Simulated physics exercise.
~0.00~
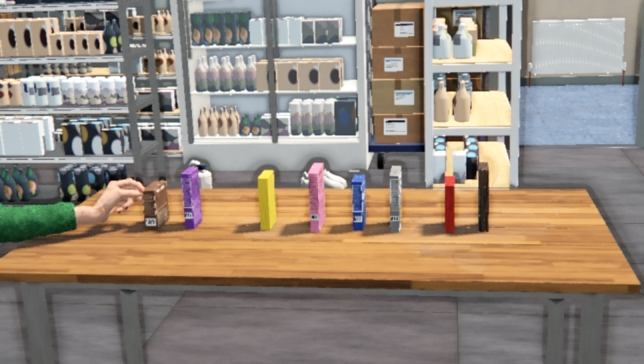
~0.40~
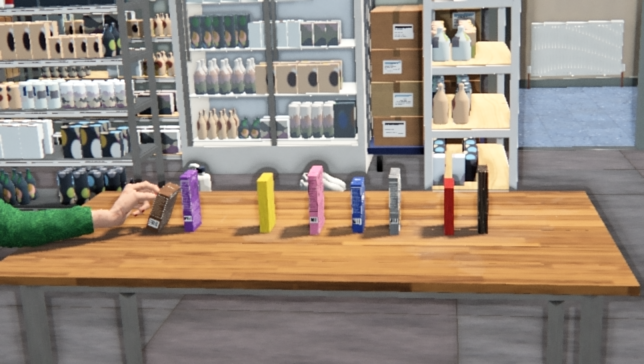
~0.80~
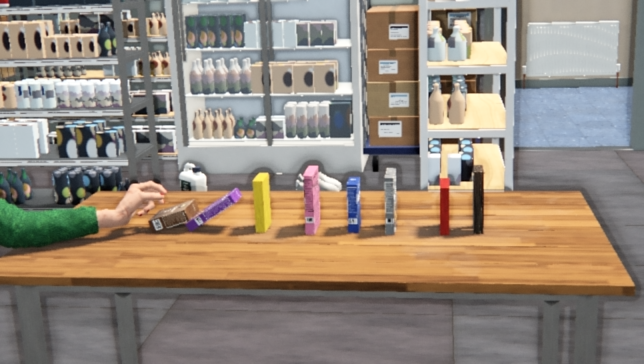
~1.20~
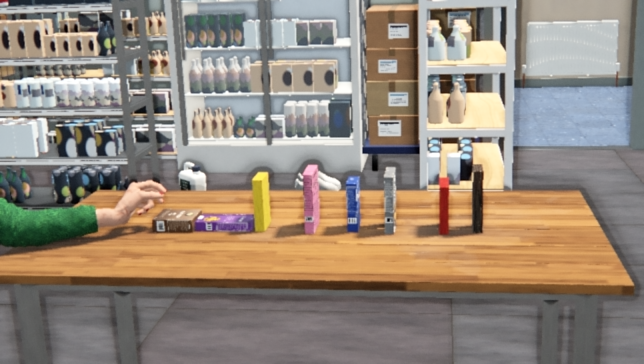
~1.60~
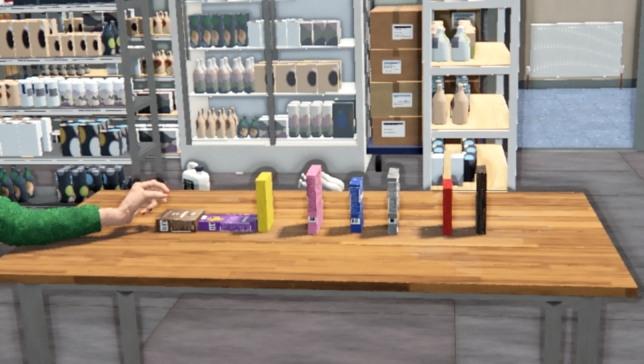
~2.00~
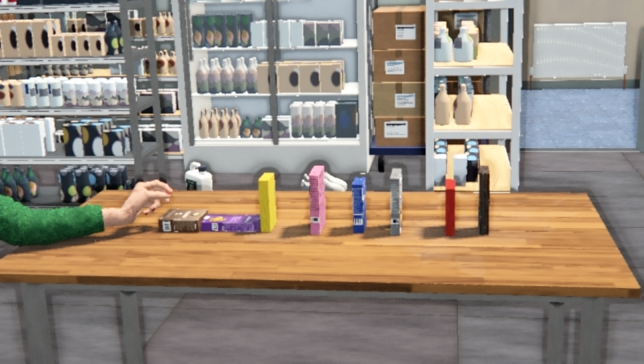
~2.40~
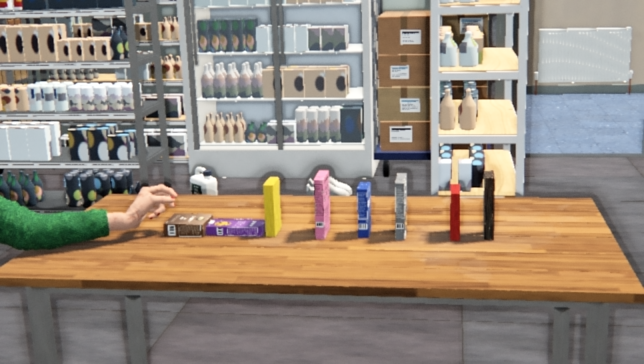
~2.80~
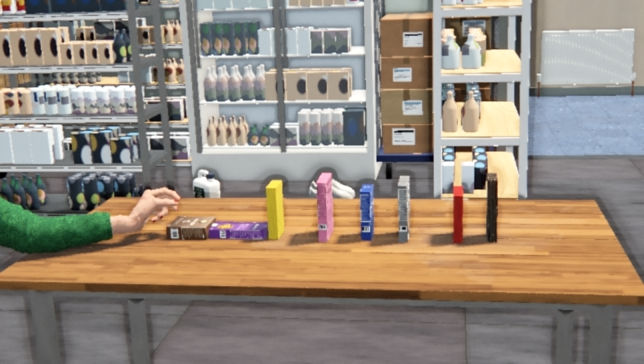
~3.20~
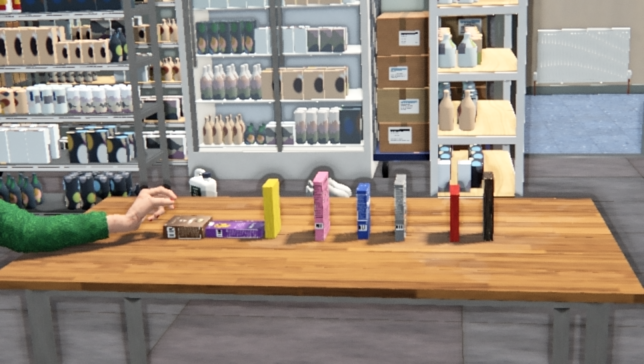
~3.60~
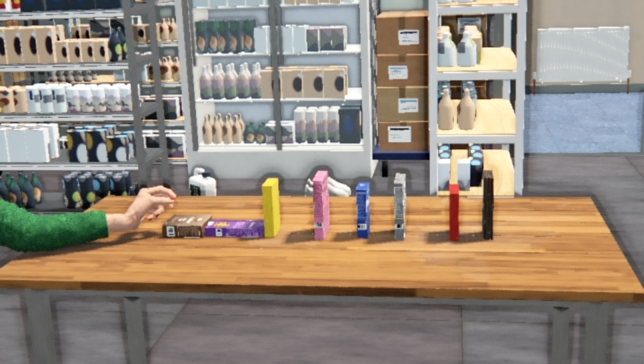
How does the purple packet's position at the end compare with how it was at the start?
At the start the purple packet stands upright on the table. At the end it lies on its side, between the fallen brown packet and the yellow block.
